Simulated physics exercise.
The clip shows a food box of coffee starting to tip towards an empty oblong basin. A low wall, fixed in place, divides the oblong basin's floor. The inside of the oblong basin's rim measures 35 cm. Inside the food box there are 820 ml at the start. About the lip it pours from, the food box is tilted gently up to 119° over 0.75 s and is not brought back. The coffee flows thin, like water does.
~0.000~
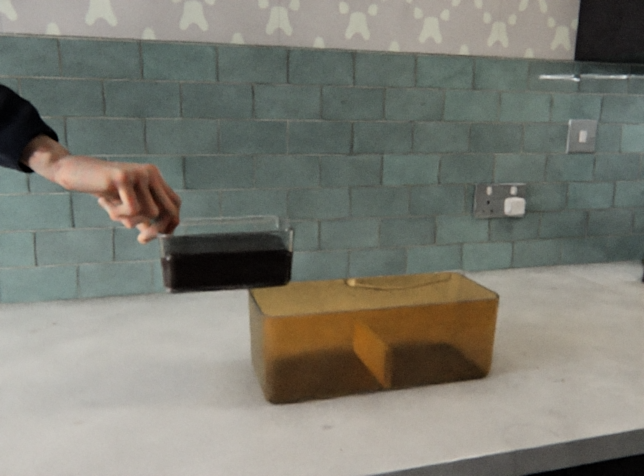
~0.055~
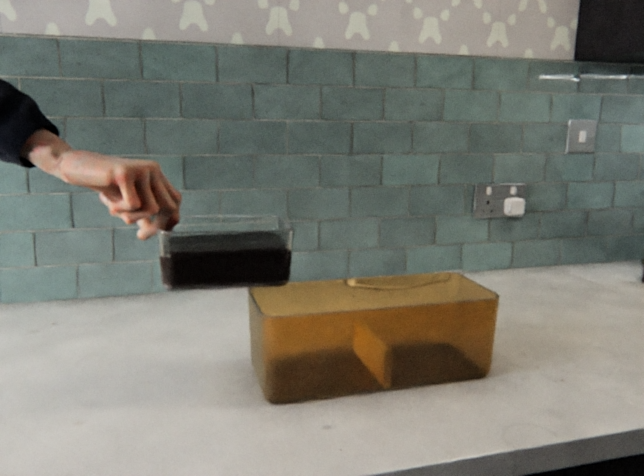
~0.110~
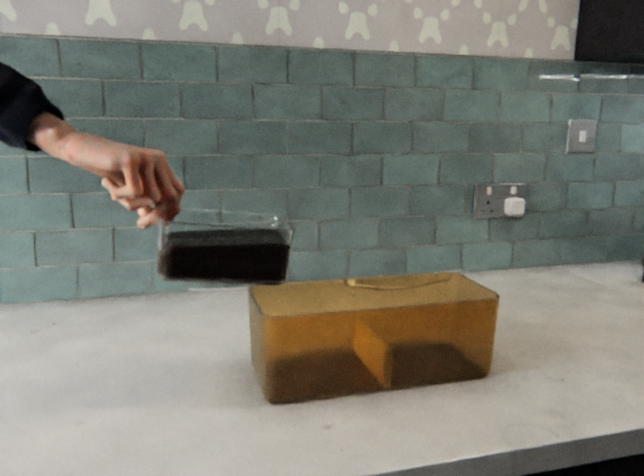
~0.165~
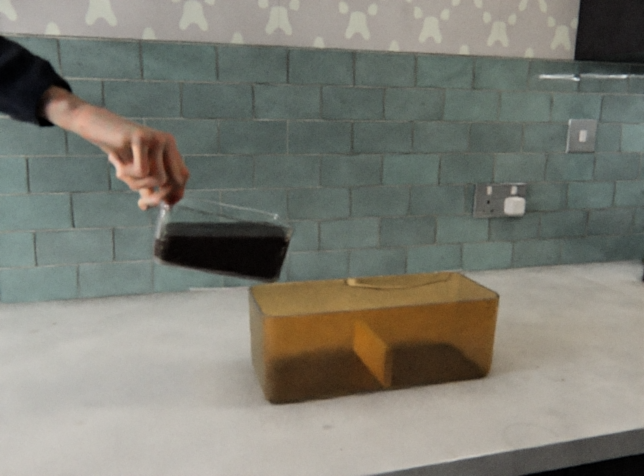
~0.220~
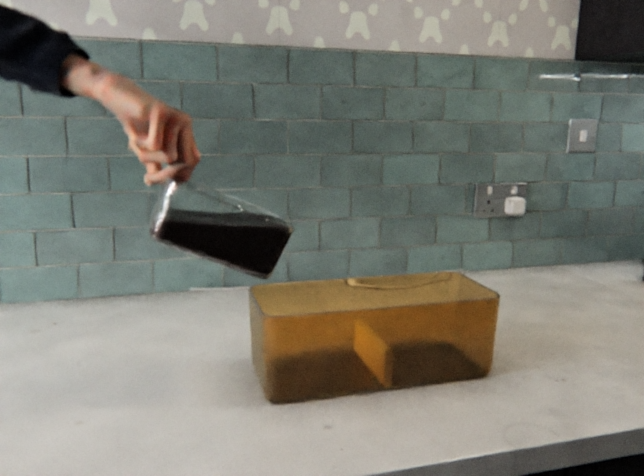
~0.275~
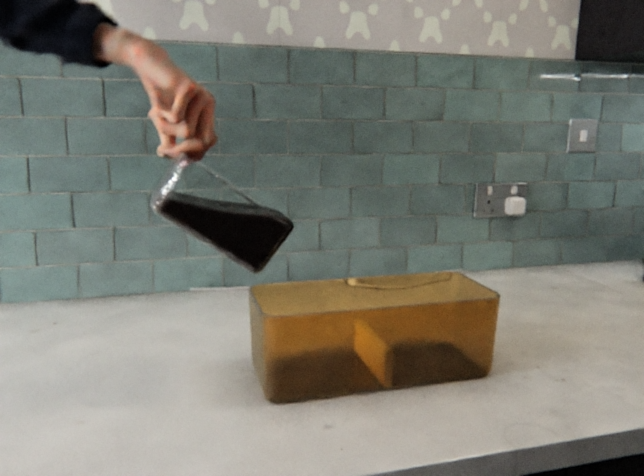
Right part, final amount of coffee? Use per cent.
40 per cent.
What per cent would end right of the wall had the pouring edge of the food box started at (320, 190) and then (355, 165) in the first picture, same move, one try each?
75 in a hundred, followed by 80 in a hundred.
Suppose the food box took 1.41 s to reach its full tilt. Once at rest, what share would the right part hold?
Estimate: Close to 15 per cent.
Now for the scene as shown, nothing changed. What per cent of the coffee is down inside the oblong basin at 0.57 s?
I'd estimate some 20 percent of the liquid.
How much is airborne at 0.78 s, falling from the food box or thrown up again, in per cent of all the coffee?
Around 5 per cent of the liquid is in flight.
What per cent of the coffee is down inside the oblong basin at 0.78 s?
Some 92 percent.
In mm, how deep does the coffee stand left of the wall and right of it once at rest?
Depths at rest: Left around 20 mm, right around 14 mm.
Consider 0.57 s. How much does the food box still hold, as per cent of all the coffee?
20 %.
After 0.57 s the tilt is 103° and 20 per cent is still to pour, 19 is left of the wall and 0 right of it.
After 0.78 s the tilt is 119° and 0 per cent is still to pour, 46 is left of the wall and 46 right of it.
After 1.01 s the tilt is 119° and 0 per cent is still to pour, 53 is left of the wall and 37 right of it.
After 1.25 s the tilt is 119° and 0 per cent is still to pour, 54 is left of the wall and 40 right of it.
In the end 54 per cent lies left of the wall, 40 right of it and 6 outside.
